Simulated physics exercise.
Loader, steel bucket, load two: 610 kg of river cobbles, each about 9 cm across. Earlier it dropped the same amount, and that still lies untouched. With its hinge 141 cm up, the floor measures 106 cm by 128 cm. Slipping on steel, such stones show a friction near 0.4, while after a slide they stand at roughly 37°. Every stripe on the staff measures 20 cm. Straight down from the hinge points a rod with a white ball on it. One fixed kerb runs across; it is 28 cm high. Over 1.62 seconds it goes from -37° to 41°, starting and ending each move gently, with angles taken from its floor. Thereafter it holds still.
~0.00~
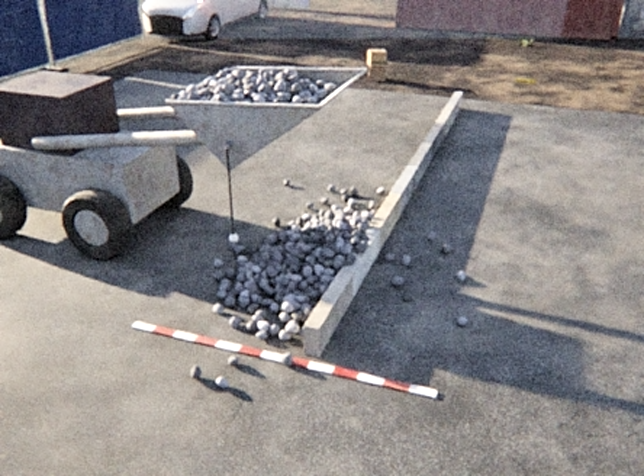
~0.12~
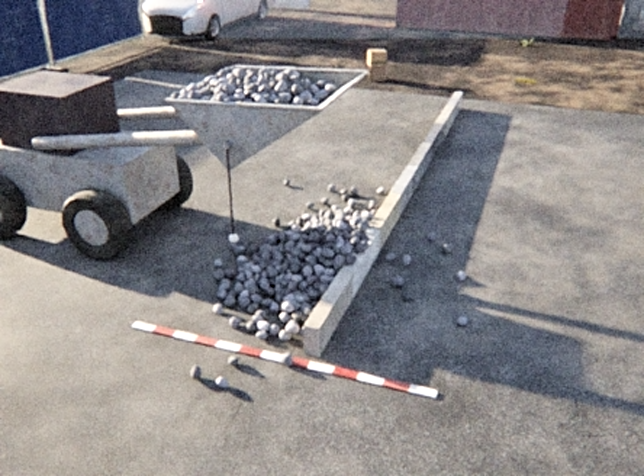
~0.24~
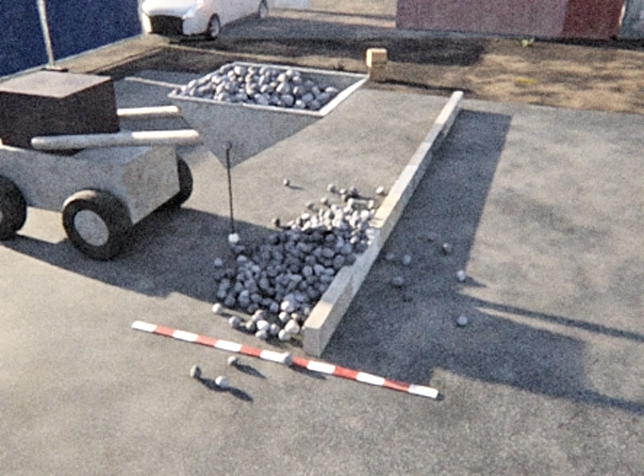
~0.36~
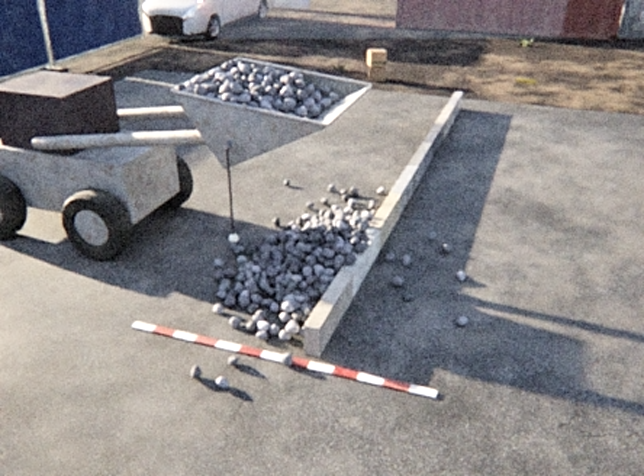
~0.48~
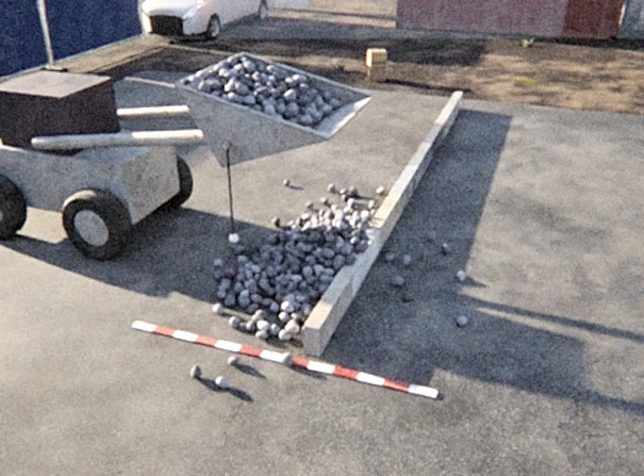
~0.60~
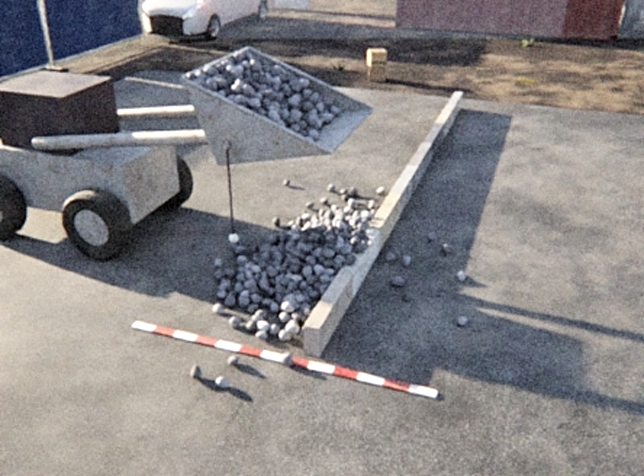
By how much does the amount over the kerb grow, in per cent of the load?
About 57 per cent.
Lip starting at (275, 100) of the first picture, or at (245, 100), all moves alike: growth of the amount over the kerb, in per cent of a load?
Case one about 10 %, case two about 0 %.
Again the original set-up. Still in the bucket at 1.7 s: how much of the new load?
Close to 40 in a hundred.
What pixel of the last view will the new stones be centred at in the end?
Middle: Approx. (381, 266) px.
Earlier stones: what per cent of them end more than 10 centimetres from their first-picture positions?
Around 10 in a hundred.
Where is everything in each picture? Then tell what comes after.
In the first picture, the bucket is at -37°, its lip at (321, 107); the top of the load is at (271, 77). The earlier load is highest near (334, 238), 35 cm above ground level, 98 % on this side of the kerb, 1 % over the kerb.
In the second picture, the bucket is at -36°, its lip at (322, 110); the top of the load is at (257, 75); the stones move at 0.1 m/s on average.
In the third picture, the bucket is at -32°, its lip at (324, 116); the top of the load is at (251, 73); the stones move at 0.2 m/s on average.
The fourth picture shows lip at (327, 126), floor tilted -27°, highest stones at (240, 71); the stones move at 0.2 m/s on average.
In the fifth picture, the bucket is at -21°, its lip at (330, 139); the top of the load is at (241, 67); the stones move at 0.3 m/s on average.
The sixth picture shows lip at (331, 153), floor tilted -13°, highest stones at (244, 63); the stones move at 0.3 m/s on average.
After 1.2 s the floor is at 29°; in per cent of one load, 99 in the bucket, 99 on this side of the kerb, 1 over the kerb; the foremost stones are at (425, 270).
After 1.7 s the floor is at 41°; in per cent of one load, 40 in the bucket, 148 on this side of the kerb, 11 over the kerb; the foremost stones are at (431, 269).
After 2.1 s the floor is at 41°; in per cent of one load, 5 in the bucket, 154 on this side of the kerb, 41 over the kerb; the foremost stones are at (465, 298).
After 4.8 s the floor is at 41°; in per cent of one load, 0 in the bucket, 141 on this side of the kerb, 59 over the kerb; the foremost stones are at (546, 327). Net gain over the kerb, 57.
